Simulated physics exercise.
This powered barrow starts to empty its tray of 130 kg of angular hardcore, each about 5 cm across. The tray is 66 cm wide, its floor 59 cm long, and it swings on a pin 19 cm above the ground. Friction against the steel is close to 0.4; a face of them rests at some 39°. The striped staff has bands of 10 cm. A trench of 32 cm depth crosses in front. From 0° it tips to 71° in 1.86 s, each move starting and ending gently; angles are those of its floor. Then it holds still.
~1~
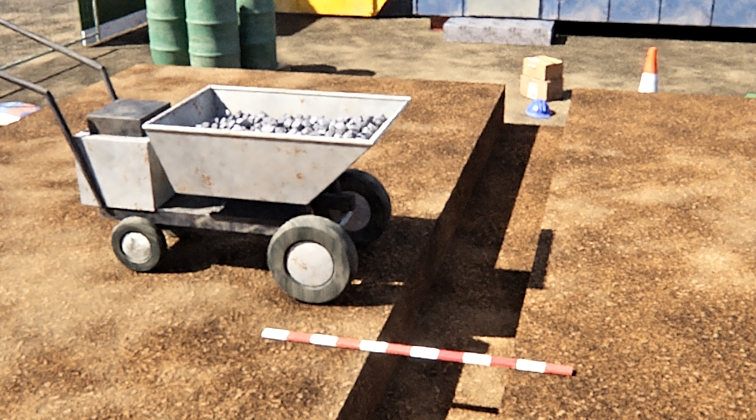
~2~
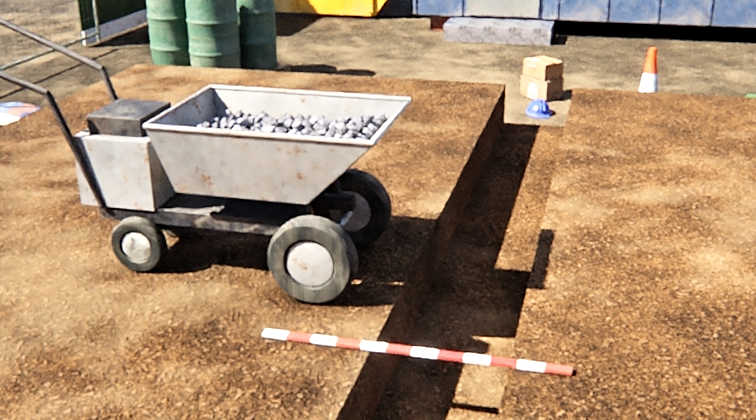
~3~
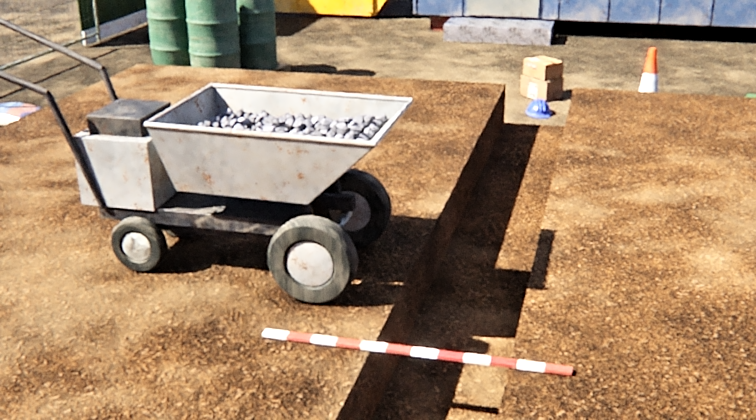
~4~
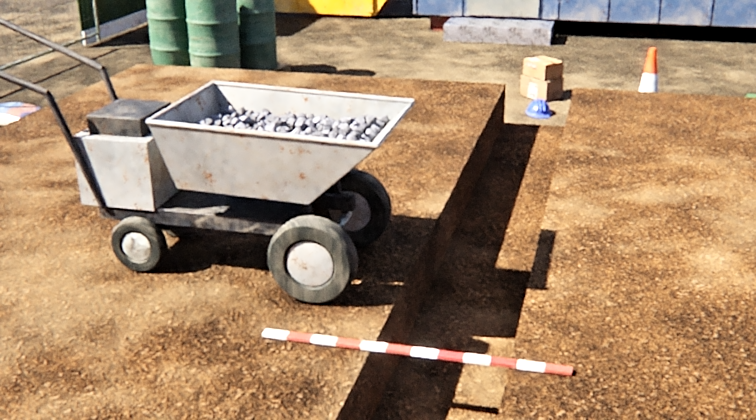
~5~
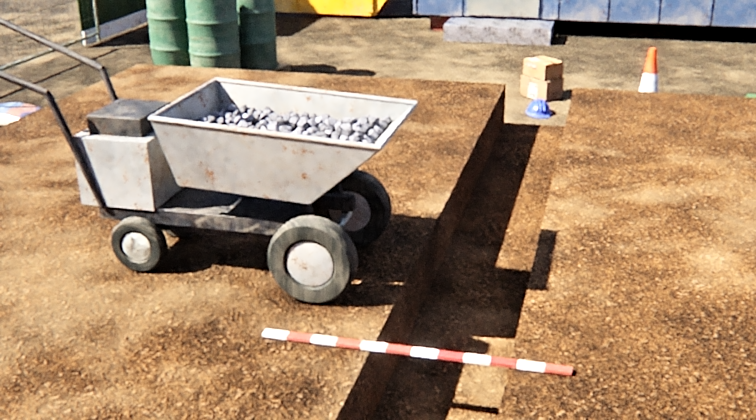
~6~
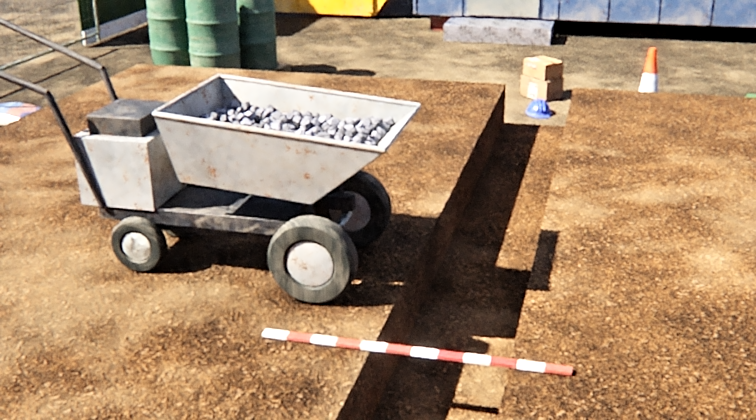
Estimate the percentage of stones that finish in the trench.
Some 94 per cent of it.
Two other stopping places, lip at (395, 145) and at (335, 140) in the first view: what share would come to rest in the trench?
First some 75, then 100 per cent.
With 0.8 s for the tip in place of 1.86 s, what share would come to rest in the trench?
Then about 85 per cent.
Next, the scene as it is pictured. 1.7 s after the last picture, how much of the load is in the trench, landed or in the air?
About 45 per cent by then.
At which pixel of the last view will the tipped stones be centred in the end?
Their middle is at about (489, 336).
Then, 1.1 s after the last picture the floor is at 60°, 100 % in the tray; the foremost stones are at (458, 232).
Then, 1.7 s after the last picture the floor is at 71°, 54 % in the tray, 45 % in the trench, 1 % past the trench; the foremost stones are at (536, 271).
Then, 2.0 s after the last picture the floor is at 71°, 19 % in the tray, 76 % in the trench, 6 % past the trench; the foremost stones are at (589, 287).
Then, 4.0 s after the last picture the floor is at 71°, 0 % in the tray, 94 % in the trench, 6 % past the trench; the foremost stones are at (602, 294).
